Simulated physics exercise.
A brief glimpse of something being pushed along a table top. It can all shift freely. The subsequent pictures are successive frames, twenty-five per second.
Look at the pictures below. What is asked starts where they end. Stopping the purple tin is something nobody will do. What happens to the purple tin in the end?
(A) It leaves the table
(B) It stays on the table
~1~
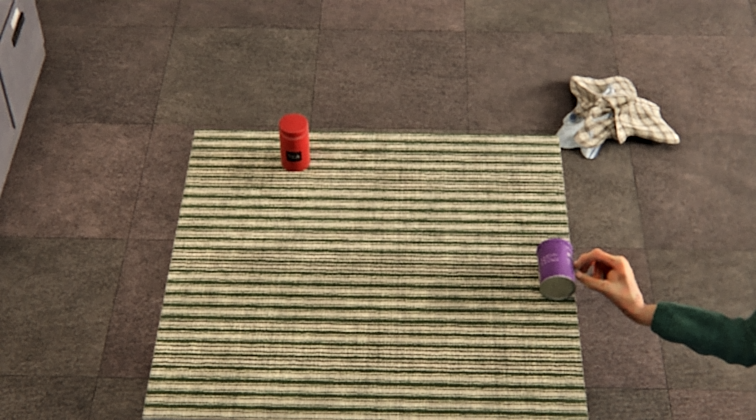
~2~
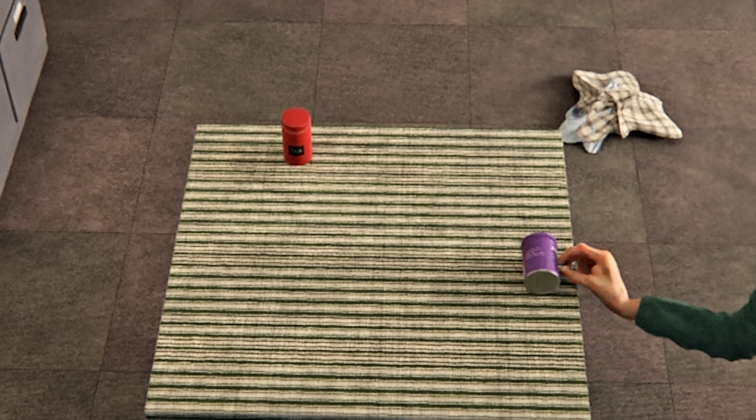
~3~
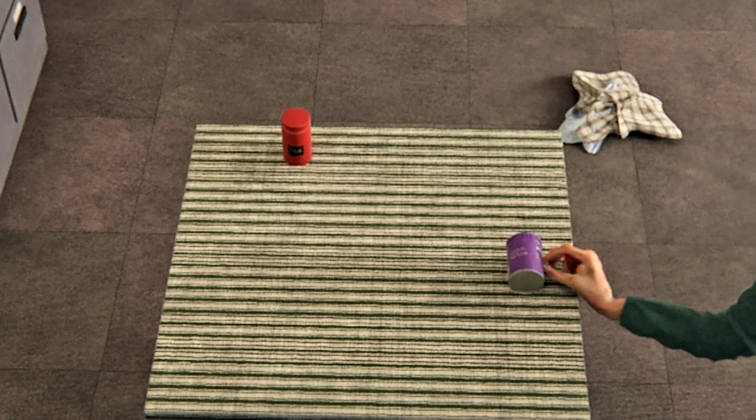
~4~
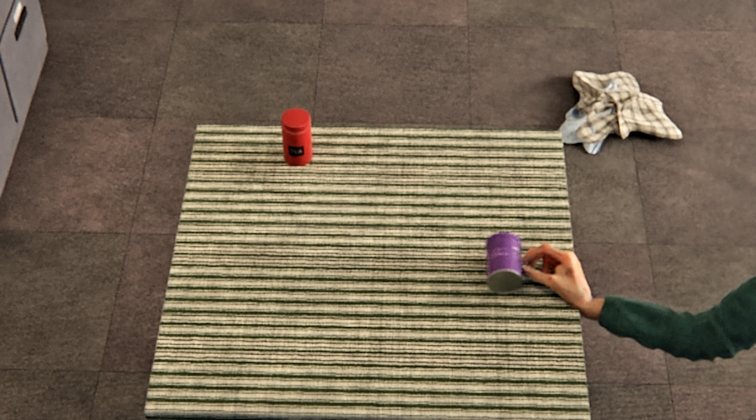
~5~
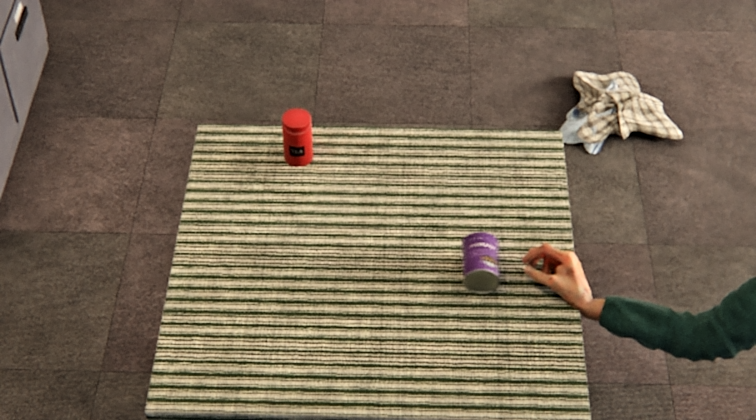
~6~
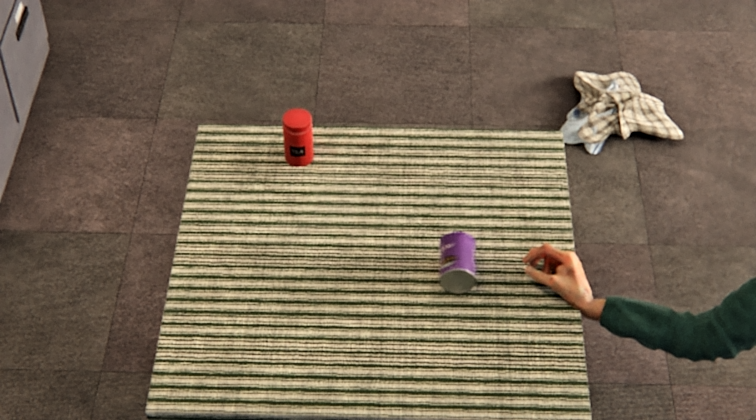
The answer is A.
Then, 0.40 s after the last picture, purple tin rolled well along near (232, 258).
Then, 0.80 s after the last picture, purple tin now off the table.
By the end, off the table, purple tin.
